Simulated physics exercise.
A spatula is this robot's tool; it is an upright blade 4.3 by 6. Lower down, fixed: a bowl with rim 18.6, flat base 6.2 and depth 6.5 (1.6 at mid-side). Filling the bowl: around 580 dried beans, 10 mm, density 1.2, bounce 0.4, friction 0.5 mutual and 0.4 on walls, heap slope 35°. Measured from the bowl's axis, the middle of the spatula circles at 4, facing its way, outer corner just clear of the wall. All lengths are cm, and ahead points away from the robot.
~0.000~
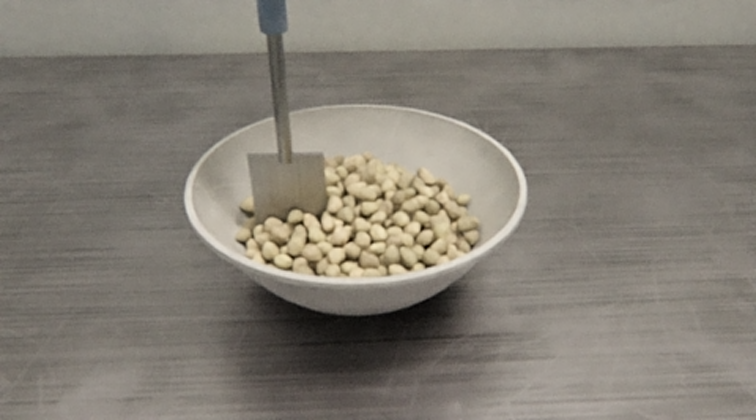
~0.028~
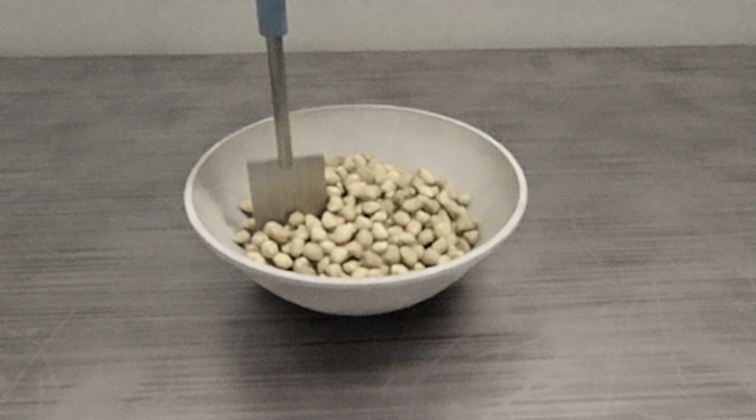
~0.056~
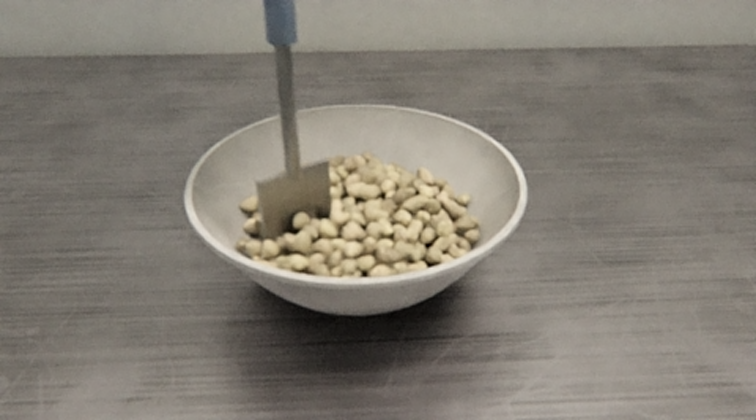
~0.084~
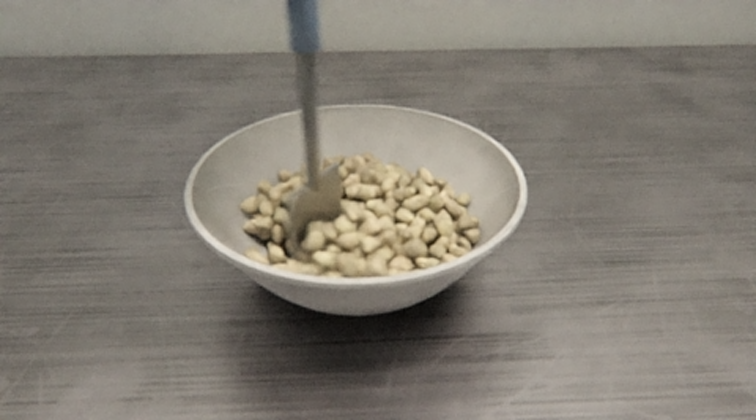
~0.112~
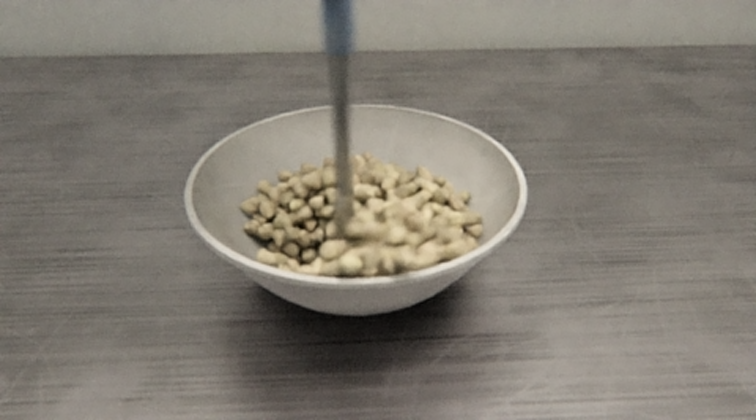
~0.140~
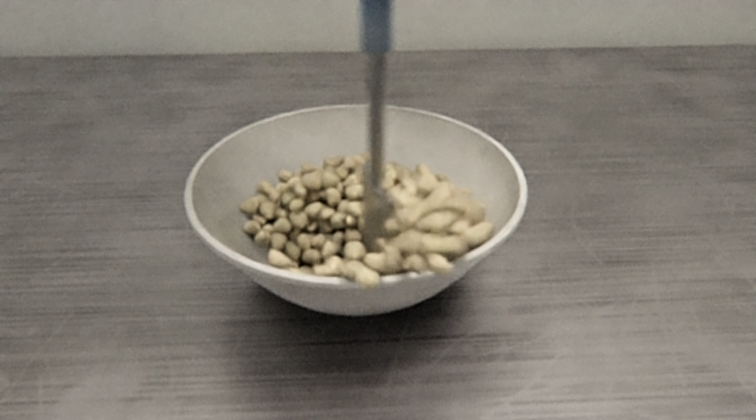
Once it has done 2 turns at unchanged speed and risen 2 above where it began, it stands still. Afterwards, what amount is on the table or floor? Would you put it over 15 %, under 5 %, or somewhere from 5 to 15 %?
I would put it over 15 %.
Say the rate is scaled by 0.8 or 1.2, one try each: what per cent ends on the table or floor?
I'd expect near 20 per cent, then near 35 per cent.
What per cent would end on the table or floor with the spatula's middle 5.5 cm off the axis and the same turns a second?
Then about 10 %.
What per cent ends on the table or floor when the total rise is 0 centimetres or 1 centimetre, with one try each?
Roughly 45 percent, then roughly 35 percent.
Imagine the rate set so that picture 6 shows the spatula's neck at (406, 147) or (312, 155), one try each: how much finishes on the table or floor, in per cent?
About 35 % for one try and about 5 % for the other, in order.
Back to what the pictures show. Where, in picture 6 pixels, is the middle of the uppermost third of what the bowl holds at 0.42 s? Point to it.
Near (260, 191).
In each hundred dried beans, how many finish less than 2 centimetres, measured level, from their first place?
20 %.
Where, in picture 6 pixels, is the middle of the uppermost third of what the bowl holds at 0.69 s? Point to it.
Estimated centre: (379, 217).
After 0.42 s, 343° round, highest piece 9 above the table; 445 in the bowl, 92 on the table or floor, 42 in flight or on the tool.
After 0.69 s, 223° round, highest piece 8 above the table; 407 in the bowl, 170 on the table or floor, 2 in flight or on the tool.
After 1.03 s, 0° round, highest piece 6 above the table; 407 in the bowl, 172 on the table or floor.
After 1.73 s, 0° round, highest piece 6 above the table; 407 in the bowl, 172 on the table or floor.
At rest, 407 in the bowl, 172 on the table or floor. That is 30 % on the table or floor.
